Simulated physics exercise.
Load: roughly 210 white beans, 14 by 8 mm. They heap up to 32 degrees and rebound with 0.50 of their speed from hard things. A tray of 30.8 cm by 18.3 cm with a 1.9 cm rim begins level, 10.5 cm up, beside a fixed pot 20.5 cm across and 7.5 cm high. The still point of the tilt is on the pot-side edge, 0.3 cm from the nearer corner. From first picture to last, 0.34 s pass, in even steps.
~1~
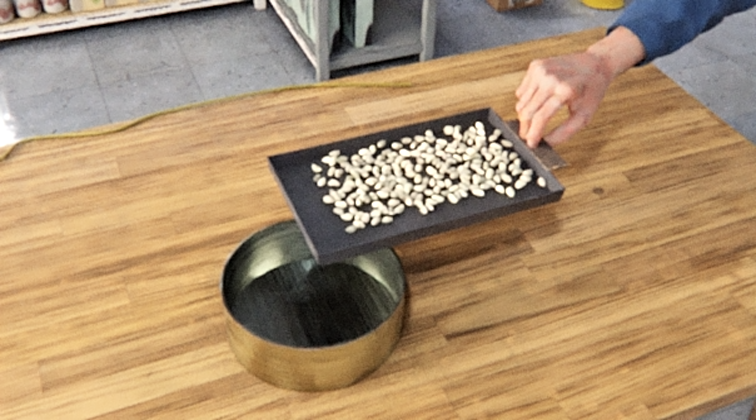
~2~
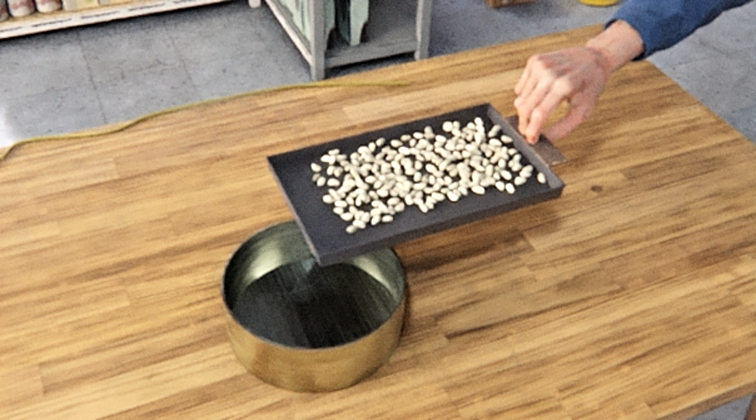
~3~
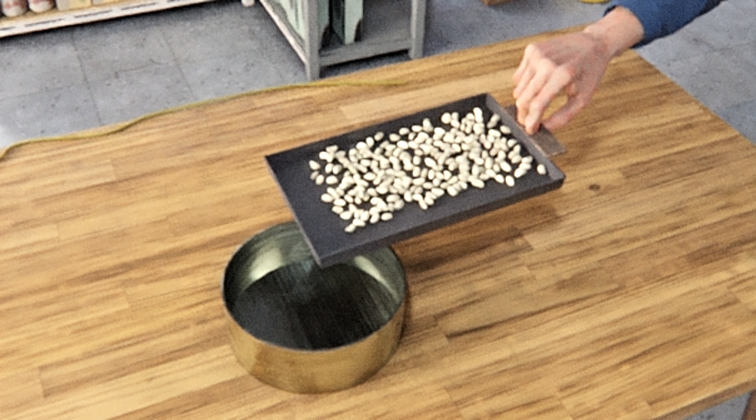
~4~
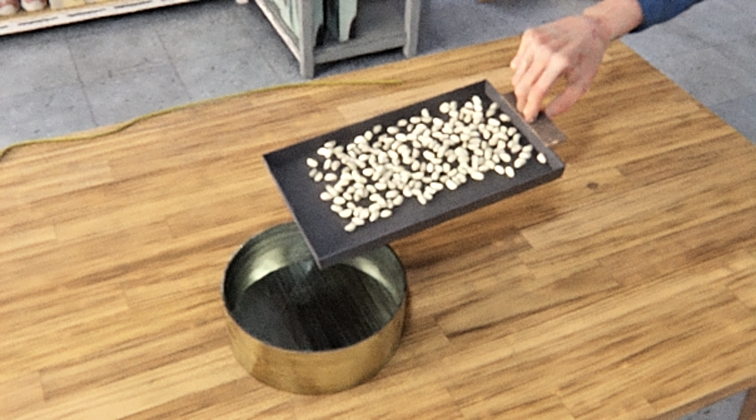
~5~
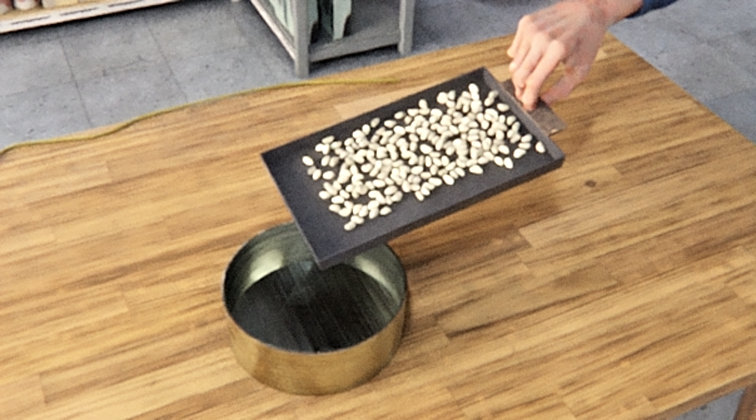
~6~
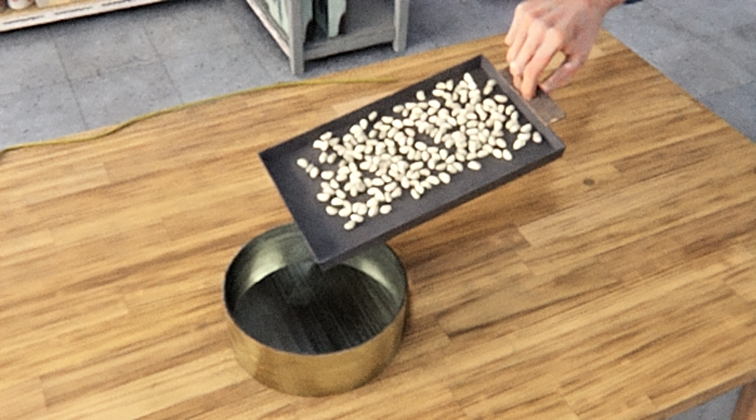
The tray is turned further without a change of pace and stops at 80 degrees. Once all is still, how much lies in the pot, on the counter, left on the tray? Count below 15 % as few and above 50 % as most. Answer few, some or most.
In the pot: Most; on the counter: Few; left on the tray: Some.
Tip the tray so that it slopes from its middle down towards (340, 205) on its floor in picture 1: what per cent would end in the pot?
About 40 per cent.
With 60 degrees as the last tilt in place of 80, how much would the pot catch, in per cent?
Then about 15 per cent.
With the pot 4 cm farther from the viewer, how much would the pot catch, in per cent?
Then about 75 per cent.
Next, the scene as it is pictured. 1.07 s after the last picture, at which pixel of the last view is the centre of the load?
Near (307, 222).
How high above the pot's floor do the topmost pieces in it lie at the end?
About 2.0 cm.
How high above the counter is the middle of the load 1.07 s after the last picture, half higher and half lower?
Roughly 16 cm.
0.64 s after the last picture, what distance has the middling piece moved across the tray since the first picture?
About 14 cm.
Then, 0.64 s after the last picture, tilt 45 degrees; the tray holds 100 %, the pot 0 %.
Then, 1.07 s after the last picture, tilt 65 degrees; the tray holds 90 %, the pot 10 %.
Then, 1.58 s after the last picture, tilt 80 degrees; the tray holds 40 %, the pot 55 %.
In the end, pot 75 %, counter 0 %, tray 20 %.
